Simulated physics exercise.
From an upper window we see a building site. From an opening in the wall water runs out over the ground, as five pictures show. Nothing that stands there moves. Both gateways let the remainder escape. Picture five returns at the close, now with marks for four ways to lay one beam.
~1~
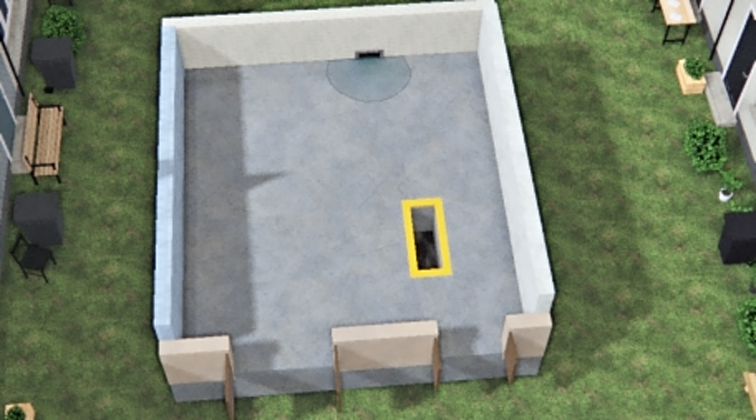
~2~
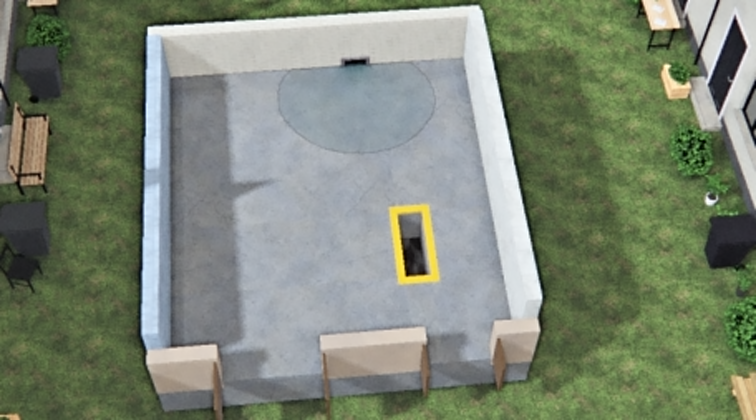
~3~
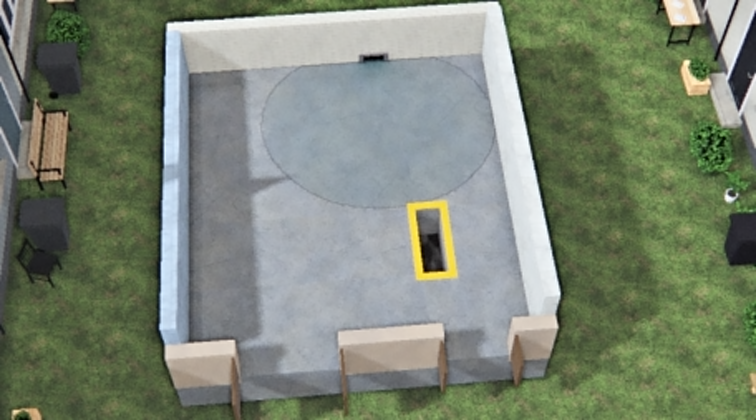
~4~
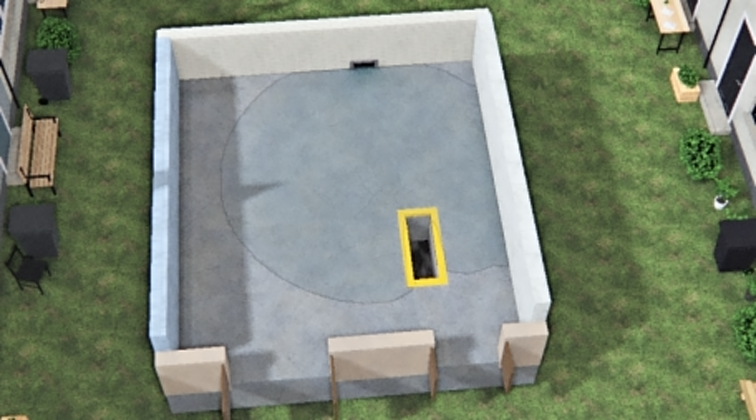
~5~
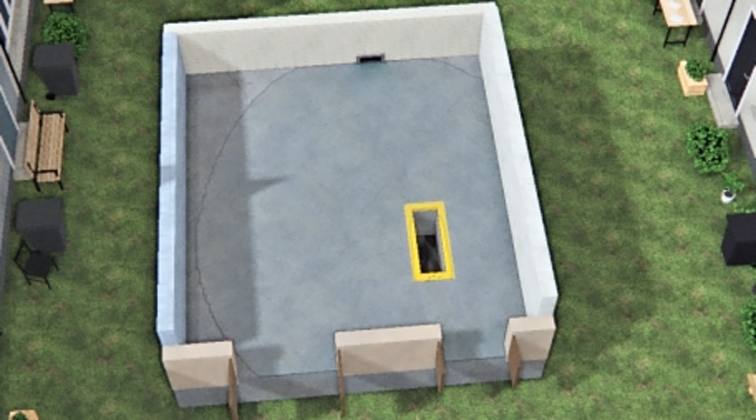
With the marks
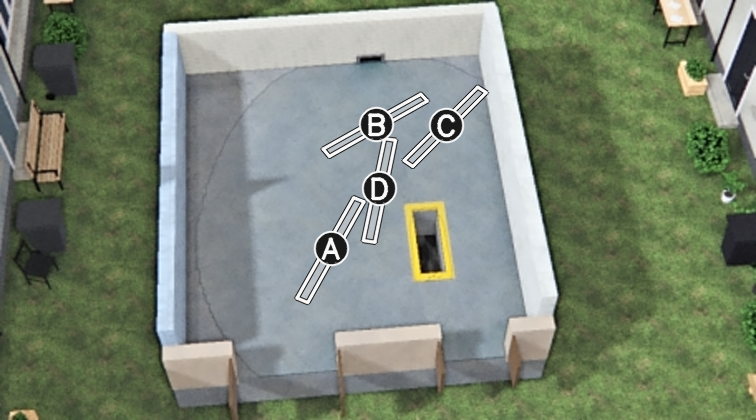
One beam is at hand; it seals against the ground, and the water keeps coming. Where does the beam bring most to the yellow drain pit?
The best position is A.
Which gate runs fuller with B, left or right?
More leaves on the left.
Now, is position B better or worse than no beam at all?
Position B is worse.
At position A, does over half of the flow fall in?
No, it does not.
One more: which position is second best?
Position D.
In white, A from (302, 300) to (358, 199); B from (326, 152) to (424, 97); C from (408, 163) to (481, 89); D from (369, 241) to (390, 139).
With A, about 25 % of the stream goes into the yellow drain pit, about 75 % out by the gates.
With B, about 10 % of the stream goes into the yellow drain pit, about 90 % out by the gates.
With C, about 10 % of the stream goes into the yellow drain pit, about 90 % out by the gates.
With D, about 17 % of the stream goes into the yellow drain pit, about 83 % out by the gates.
